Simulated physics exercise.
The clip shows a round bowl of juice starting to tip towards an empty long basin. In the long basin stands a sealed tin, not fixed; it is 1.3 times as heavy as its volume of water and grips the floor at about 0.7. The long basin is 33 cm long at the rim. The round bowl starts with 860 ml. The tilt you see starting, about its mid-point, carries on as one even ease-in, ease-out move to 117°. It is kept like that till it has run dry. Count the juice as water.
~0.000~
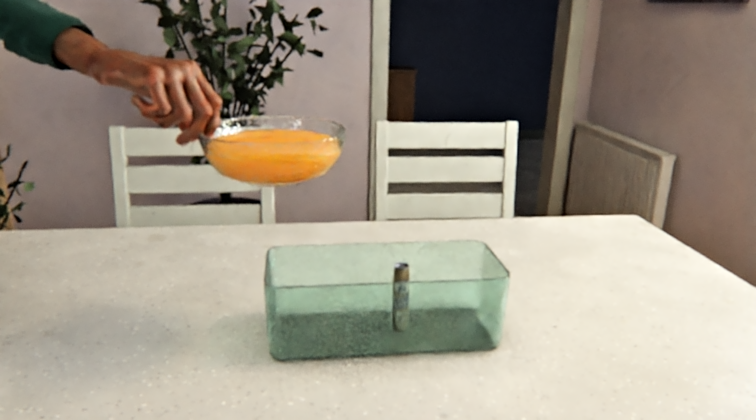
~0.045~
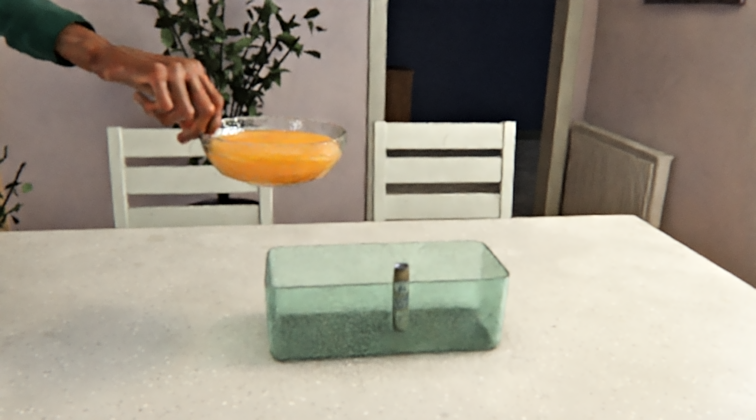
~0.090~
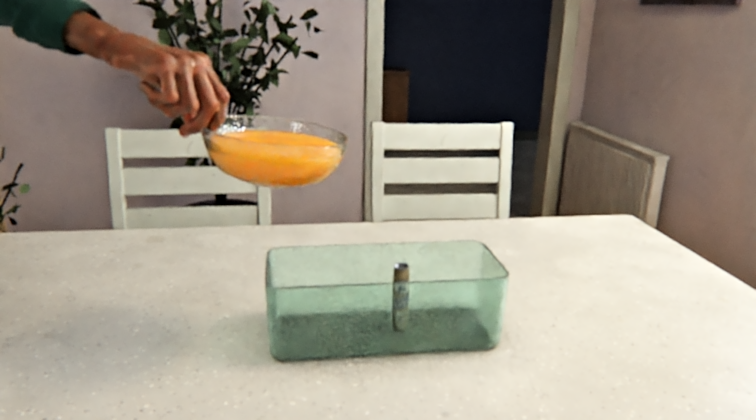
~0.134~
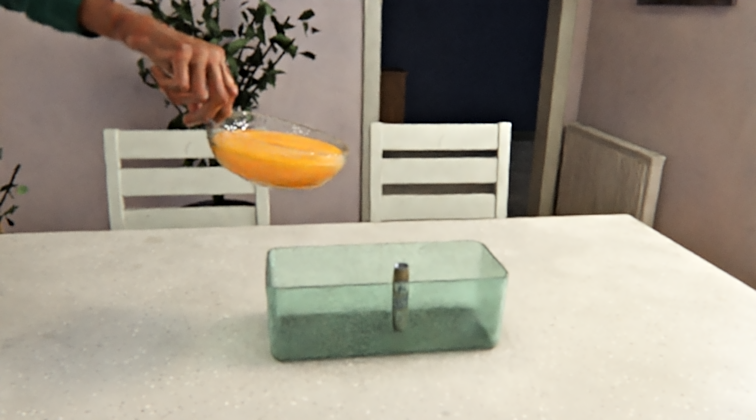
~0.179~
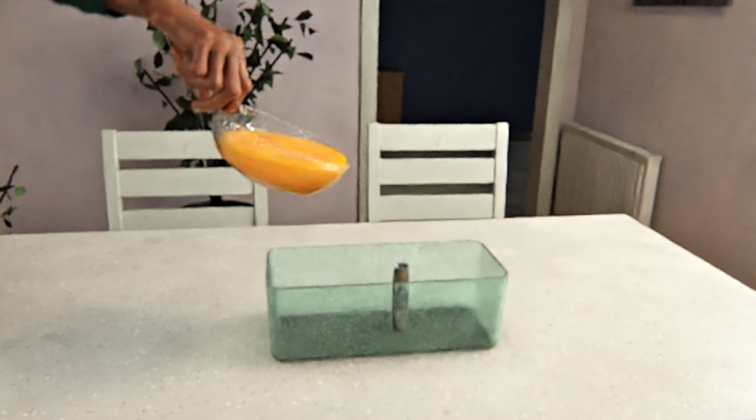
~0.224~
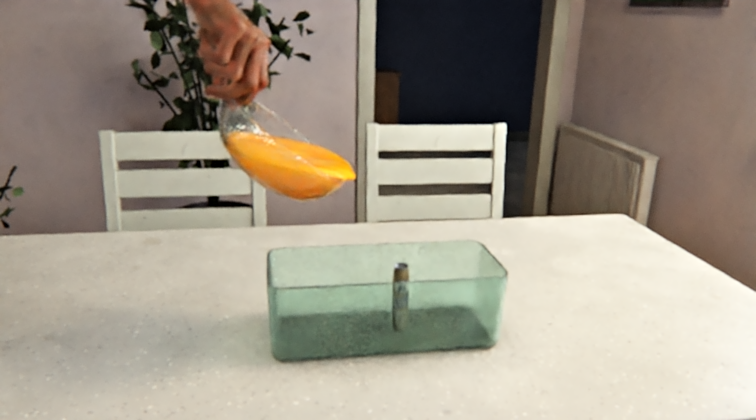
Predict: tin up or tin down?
It goes over.
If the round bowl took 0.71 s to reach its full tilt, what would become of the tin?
The tin falls.
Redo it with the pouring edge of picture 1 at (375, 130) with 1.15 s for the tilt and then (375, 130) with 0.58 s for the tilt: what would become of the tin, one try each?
First it keeps standing; then it falls.
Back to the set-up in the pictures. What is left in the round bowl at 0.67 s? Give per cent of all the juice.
Near 0 in a hundred.
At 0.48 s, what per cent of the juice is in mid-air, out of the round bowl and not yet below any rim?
About 28 per cent.
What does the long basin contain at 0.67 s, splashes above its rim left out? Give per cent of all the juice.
Near 84 in a hundred.
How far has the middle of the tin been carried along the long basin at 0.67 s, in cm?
About 5 cm.
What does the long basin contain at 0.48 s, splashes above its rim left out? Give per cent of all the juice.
About 72 per cent.
After 0.48 s the tilt is 109° and 1 per cent is still to pour; the tin stands 1 cm from where it began.
After 0.67 s the tilt is 117° and 0 per cent is still to pour; the tin stands 5 cm from where it began.
After 0.87 s the tilt is 117° and 0 per cent is still to pour; the tin leans 18°.
After 1.08 s the tilt is 117° and 0 per cent is still to pour; the tin lies on its side.
In the end the tin lies on its side.
